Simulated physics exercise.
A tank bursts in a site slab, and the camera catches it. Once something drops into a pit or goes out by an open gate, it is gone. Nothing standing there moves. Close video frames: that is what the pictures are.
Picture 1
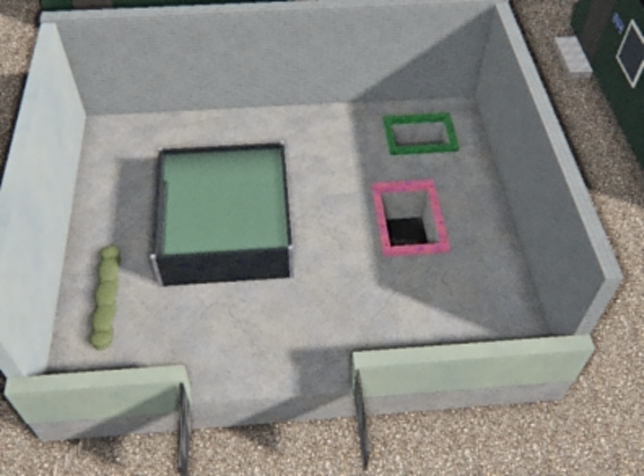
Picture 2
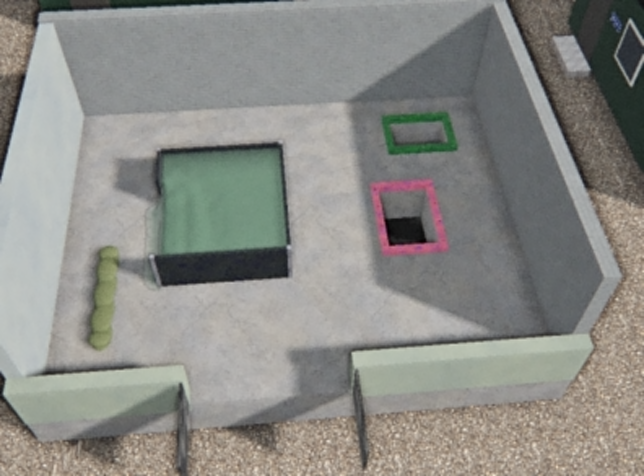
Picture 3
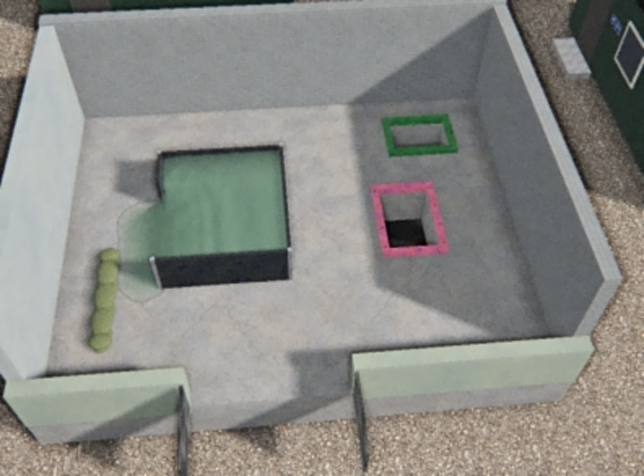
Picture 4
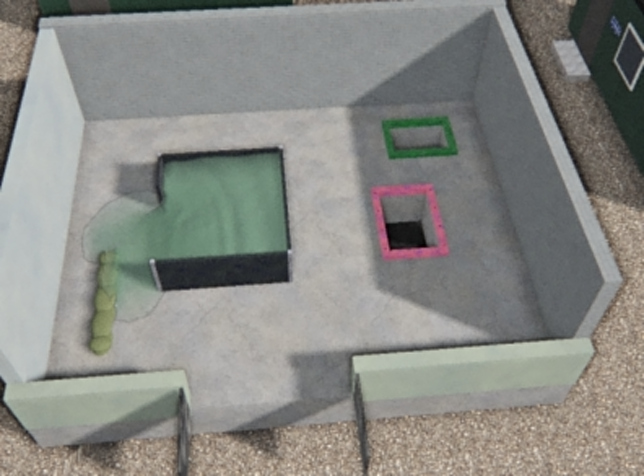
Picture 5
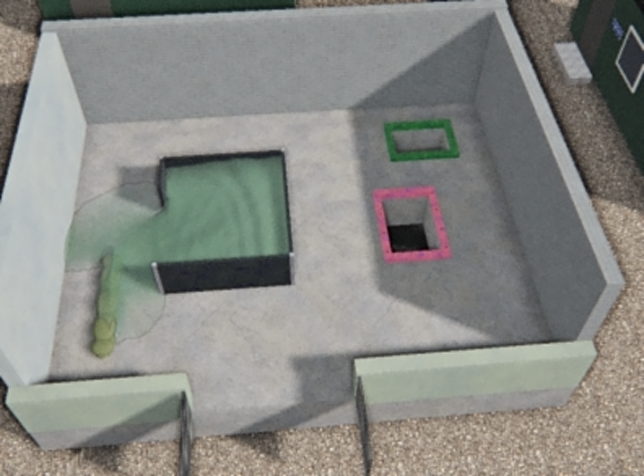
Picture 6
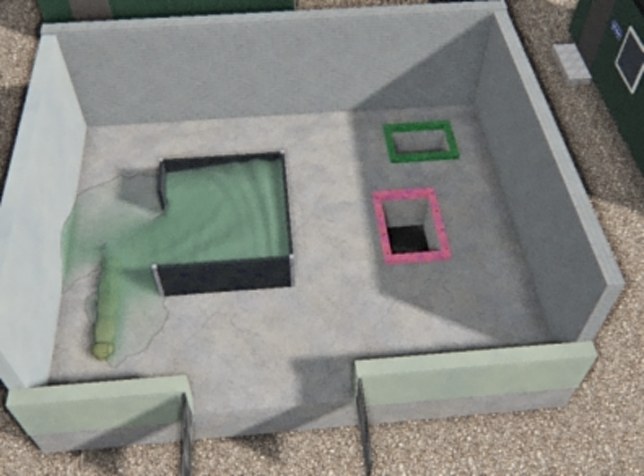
A square, dark-walled tank of green water stands left of centre in a grey walled yard, seen from high above at a steady angle. Beyond it to the right are a green-rimmed opening and a pink-rimmed pit, with a lumpy olive-green row at left and a gap in the pale front wall. Water pours from the tank's left side, spreading across the floor around the row toward the left wall.
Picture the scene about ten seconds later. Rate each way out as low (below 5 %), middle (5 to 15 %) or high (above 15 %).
Ratings - gate: Middle; green pit: Low; pink pit: Low.
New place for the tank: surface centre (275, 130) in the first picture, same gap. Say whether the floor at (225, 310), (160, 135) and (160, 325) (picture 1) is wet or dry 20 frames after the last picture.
Checking the three spots, I get high and dry, swamped, swamped.
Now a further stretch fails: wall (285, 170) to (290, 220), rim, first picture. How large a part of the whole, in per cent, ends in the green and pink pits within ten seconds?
In percent: Green 2, pink 30.
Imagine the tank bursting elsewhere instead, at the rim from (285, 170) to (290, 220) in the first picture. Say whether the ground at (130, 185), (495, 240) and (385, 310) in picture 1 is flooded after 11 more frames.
Listed in order, they come out without a puddle, without a puddle and sitting in a pool.
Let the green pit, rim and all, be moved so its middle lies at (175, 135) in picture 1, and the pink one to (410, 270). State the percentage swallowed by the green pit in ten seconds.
Green: 8 %.
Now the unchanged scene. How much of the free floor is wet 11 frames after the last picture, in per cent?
That's roughly 30 per cent.
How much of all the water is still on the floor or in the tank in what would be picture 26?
Near 98 in a hundred.
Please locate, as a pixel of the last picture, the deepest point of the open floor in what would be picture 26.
It will be deepest around (45, 412).
A moment on, water covers 20 % of the floor; the gate 0 %, the green pit 0 %, the pink pit 0 %.
Next, water covers 30 % of the floor; the gate 0 %, the green pit 0 %, the pink pit 0 %.
Then, water covers 50 % of the floor; the gate 2 %, the green pit 0 %, the pink pit 0 %.
Later, water covers 85 % of the floor; the gate 6 %, the green pit 0 %, the pink pit 0 %.
In the end, water covers 95 % of the floor; the gate 11 %, the green pit 1 %, the pink pit 1 %.
